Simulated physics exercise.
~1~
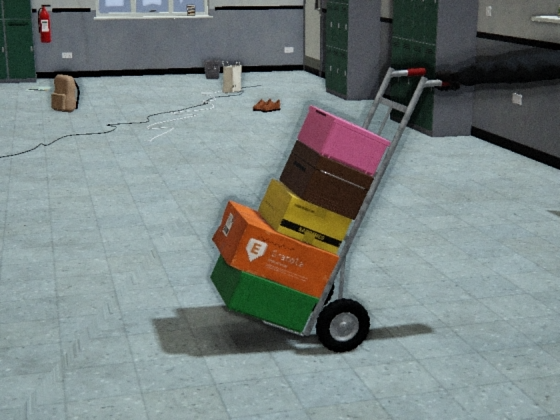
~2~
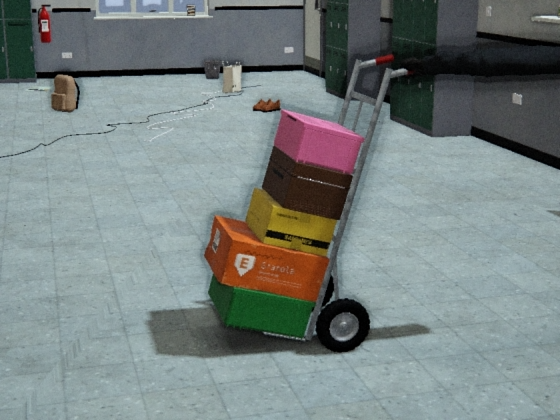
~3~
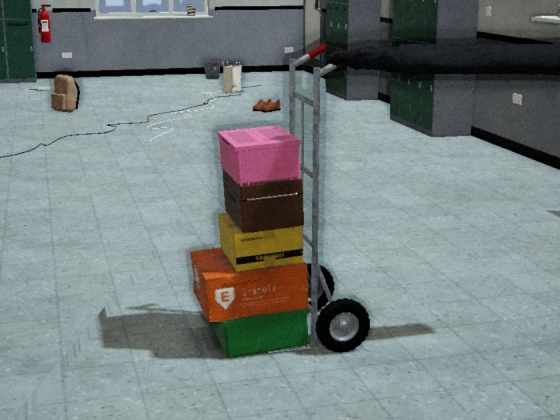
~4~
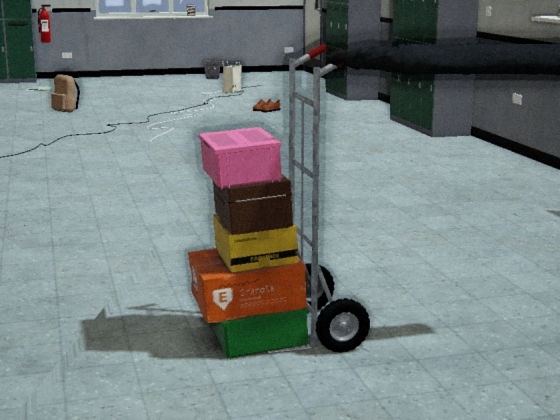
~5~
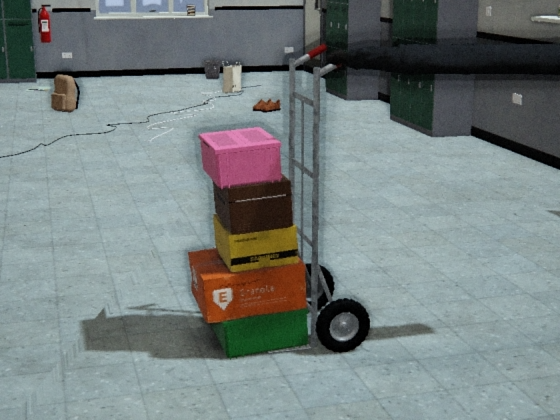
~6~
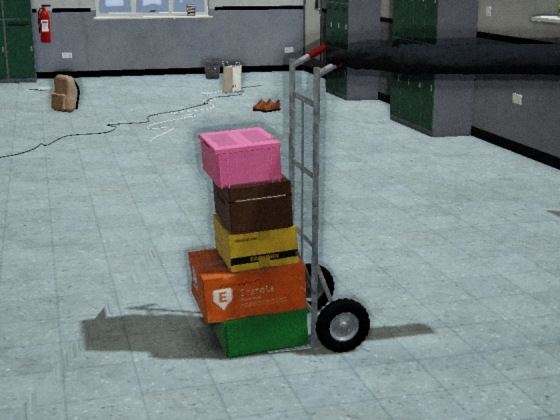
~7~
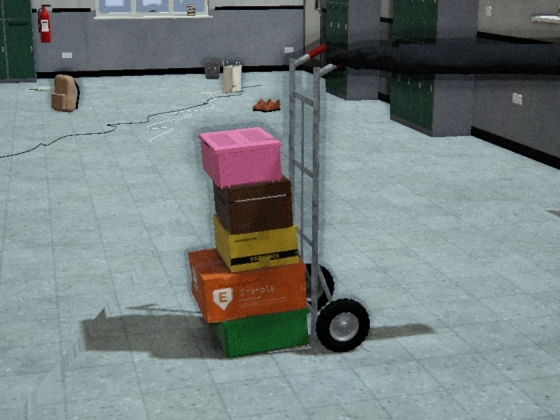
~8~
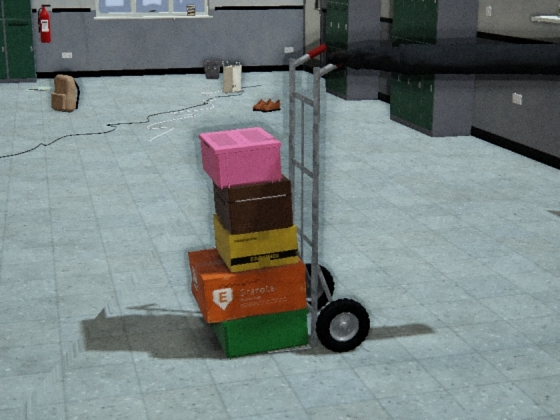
A tilted hand truck swings upright, and its five stacked boxes shift left but stay standing.
